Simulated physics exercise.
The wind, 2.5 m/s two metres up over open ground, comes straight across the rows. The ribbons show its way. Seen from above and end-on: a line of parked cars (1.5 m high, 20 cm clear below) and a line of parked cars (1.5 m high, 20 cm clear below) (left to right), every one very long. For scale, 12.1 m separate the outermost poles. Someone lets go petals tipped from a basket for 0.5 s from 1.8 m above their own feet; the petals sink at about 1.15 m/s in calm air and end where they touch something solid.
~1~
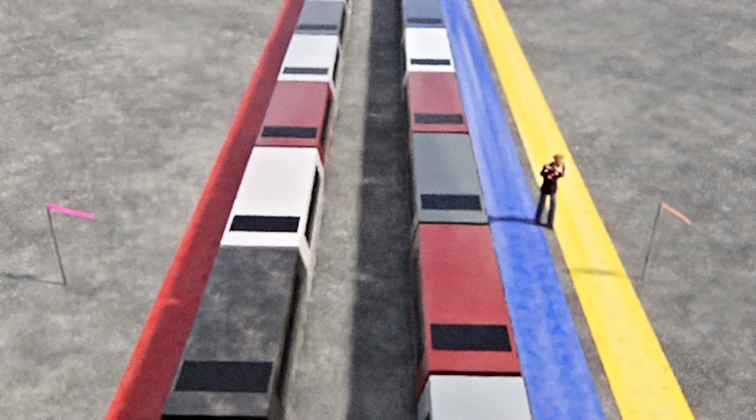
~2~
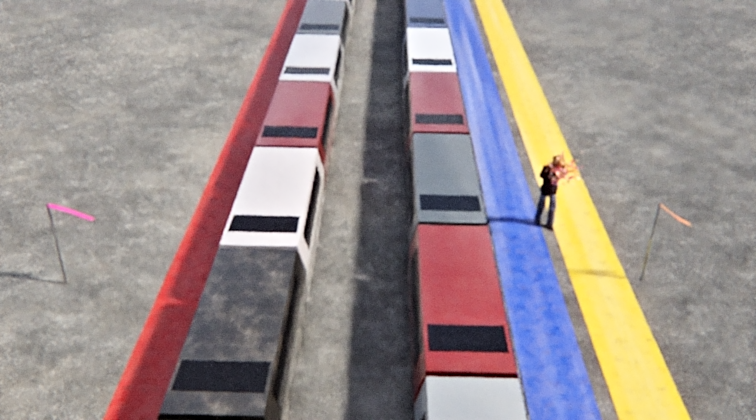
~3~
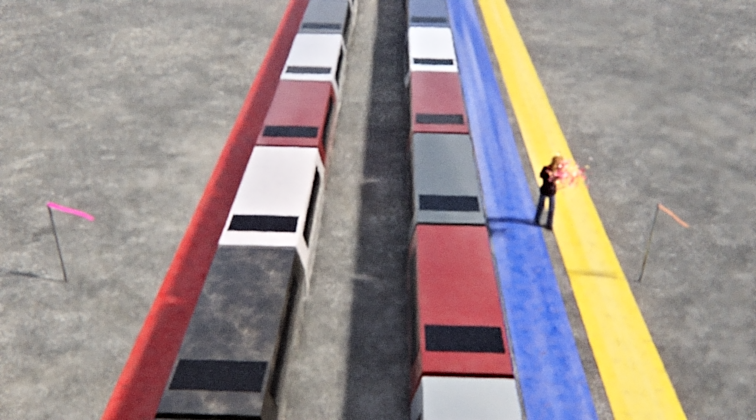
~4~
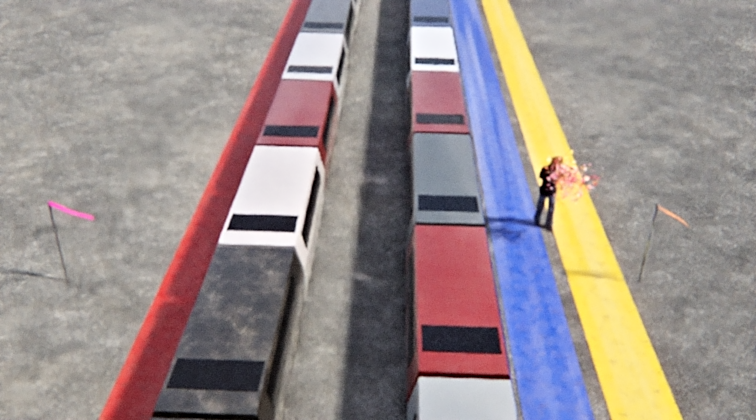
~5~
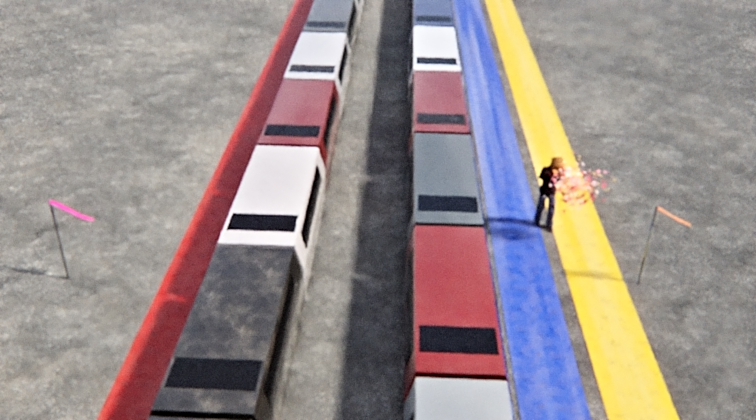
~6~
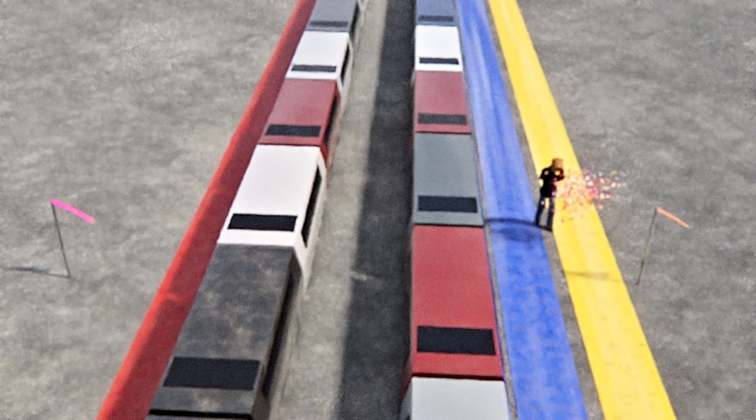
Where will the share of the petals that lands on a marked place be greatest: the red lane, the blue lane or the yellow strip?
It is yellow that catches most.
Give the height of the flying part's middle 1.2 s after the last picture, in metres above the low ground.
Roughly 0.4 m up.
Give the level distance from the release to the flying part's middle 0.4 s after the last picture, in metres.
About 0.5 m.
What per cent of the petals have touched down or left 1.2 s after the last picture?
Near 55 %.
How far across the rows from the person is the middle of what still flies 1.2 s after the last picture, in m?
Roughly 1.0 m.
Then, 0.4 s after the last picture, 98 % is in the air or yet to come; 0 % lies on the blue lane, 2 % on the yellow strip and 0 % on the red lane; the middle of what still flies is 0.8 m above the low ground, near (582, 211).
Then, 1.2 s after the last picture, 43 % is in the air or yet to come; 2 % lies on the blue lane, 42 % on the yellow strip and 0 % on the red lane; the middle of what still flies is 0.4 m above the low ground, near (587, 228).
Then, 2.7 s after the last picture, 2 % is in the air or yet to come; 4 % lies on the blue lane, 72 % on the yellow strip and 0 % on the red lane.
Then, 7.2 s after the last picture, 0 % is in the air or yet to come; 4 % lies on the blue lane, 73 % on the yellow strip and 0 % on the red lane.
Then, 44.2 s after the last picture, 0 % is in the air or yet to come; 4 % lies on the blue lane, 73 % on the yellow strip and 0 % on the red lane.
